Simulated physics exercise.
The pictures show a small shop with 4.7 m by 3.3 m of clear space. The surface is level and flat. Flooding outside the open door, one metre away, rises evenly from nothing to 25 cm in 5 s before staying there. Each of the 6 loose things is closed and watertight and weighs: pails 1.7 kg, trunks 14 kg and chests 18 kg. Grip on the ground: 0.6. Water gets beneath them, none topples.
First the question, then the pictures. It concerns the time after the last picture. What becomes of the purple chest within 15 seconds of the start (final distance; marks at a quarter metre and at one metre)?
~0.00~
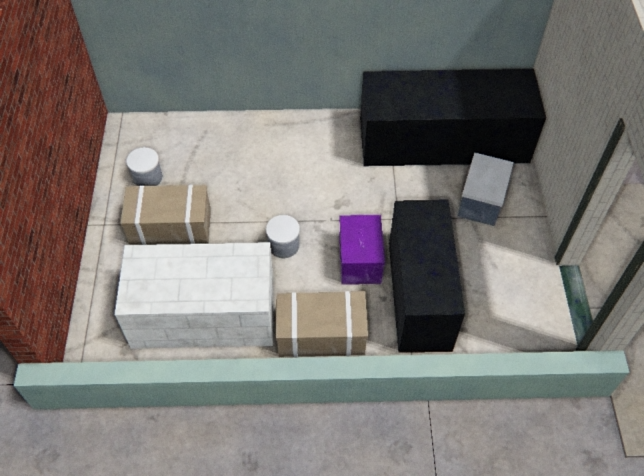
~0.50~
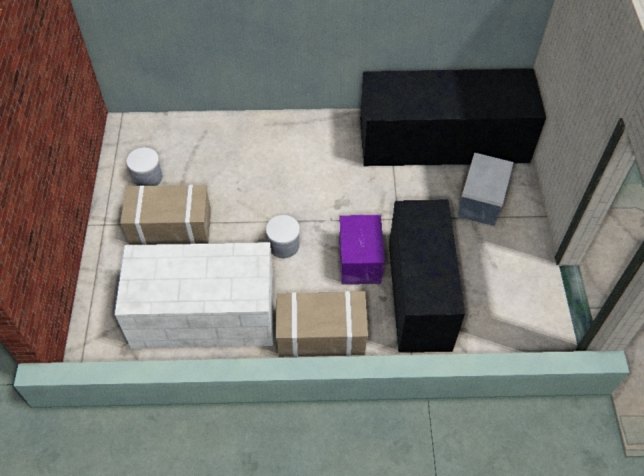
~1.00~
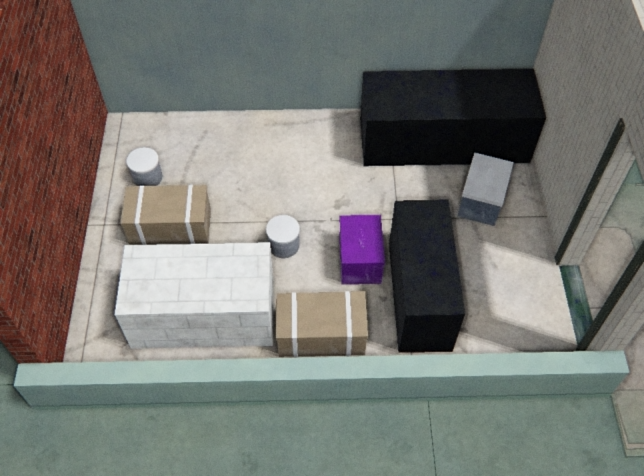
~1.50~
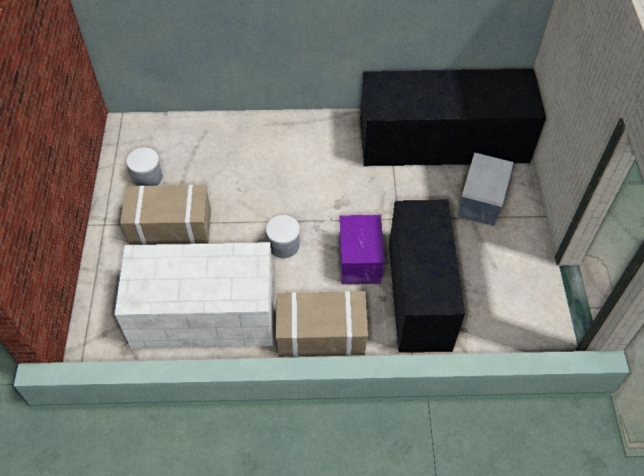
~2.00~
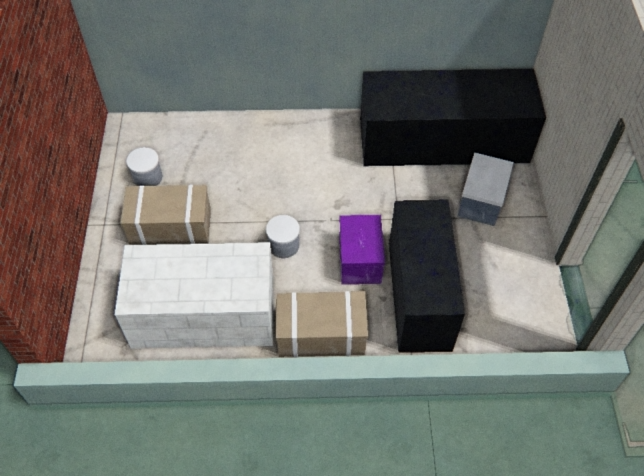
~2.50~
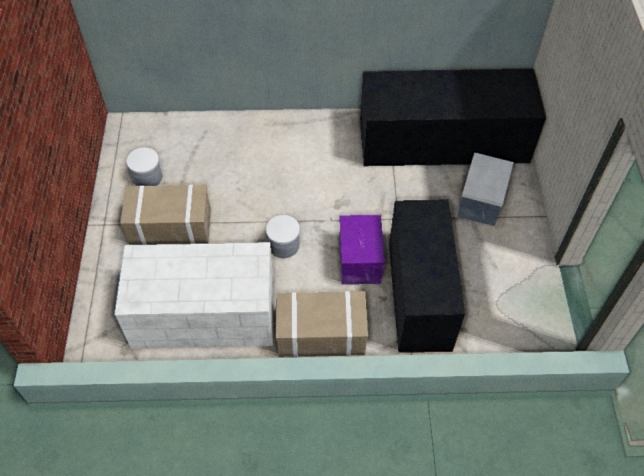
Looks like it will stay roughly where it was.
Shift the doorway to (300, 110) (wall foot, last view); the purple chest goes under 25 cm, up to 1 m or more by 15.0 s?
Result for the purple chest: Moderate displacement.
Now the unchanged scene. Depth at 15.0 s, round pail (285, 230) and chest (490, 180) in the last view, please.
Close to 9 and 12 centimetres.
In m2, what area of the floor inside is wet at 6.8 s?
Somewhere around 8.5 m2, roughly.
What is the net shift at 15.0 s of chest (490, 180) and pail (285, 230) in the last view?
Shifts: 300 cm / 50 cm.
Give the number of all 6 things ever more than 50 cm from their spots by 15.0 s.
I make that 4.
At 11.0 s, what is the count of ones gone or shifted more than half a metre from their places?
The answer is 1.
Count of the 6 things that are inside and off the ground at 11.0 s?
Answer: 5.
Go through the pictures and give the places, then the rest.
In the first frame, the purple chest at (362, 238), on the bottom; water covers 0.0 m2; 0 of 6 have shifted.
In the second frame, the purple chest at (362, 238), on the bottom; 0.0 m2 under water; 0 of 6 have shifted.
In the third frame, the purple chest at (362, 238), on the bottom; water covers 0.0 m2; 0 of 6 have shifted.
In the fourth frame, the purple chest at (362, 238), on the bottom; water covers 0.0 m2; 0 of 6 have shifted.
In the fifth frame, the purple chest at (362, 238) rests on the ground; 0.0 m2 under water; 0 of 6 have shifted.
In the sixth frame, the purple chest at (362, 238) rests on the ground; 0.3 m2 under water; 0 of 6 have shifted.
After 3.5 s the purple chest is near (362, 238), 0.0 m from its start, aground; 0 afloat.
After 6.8 s the purple chest is near (362, 238), 0.0 m from its start, aground; 0 afloat.
After 11.0 s the purple chest is near (362, 238), 0.0 m from its start, aground; 5 afloat.
After 15.0 s the purple chest is near (370, 241), 0.1 m from its start, aground; 5 afloat.
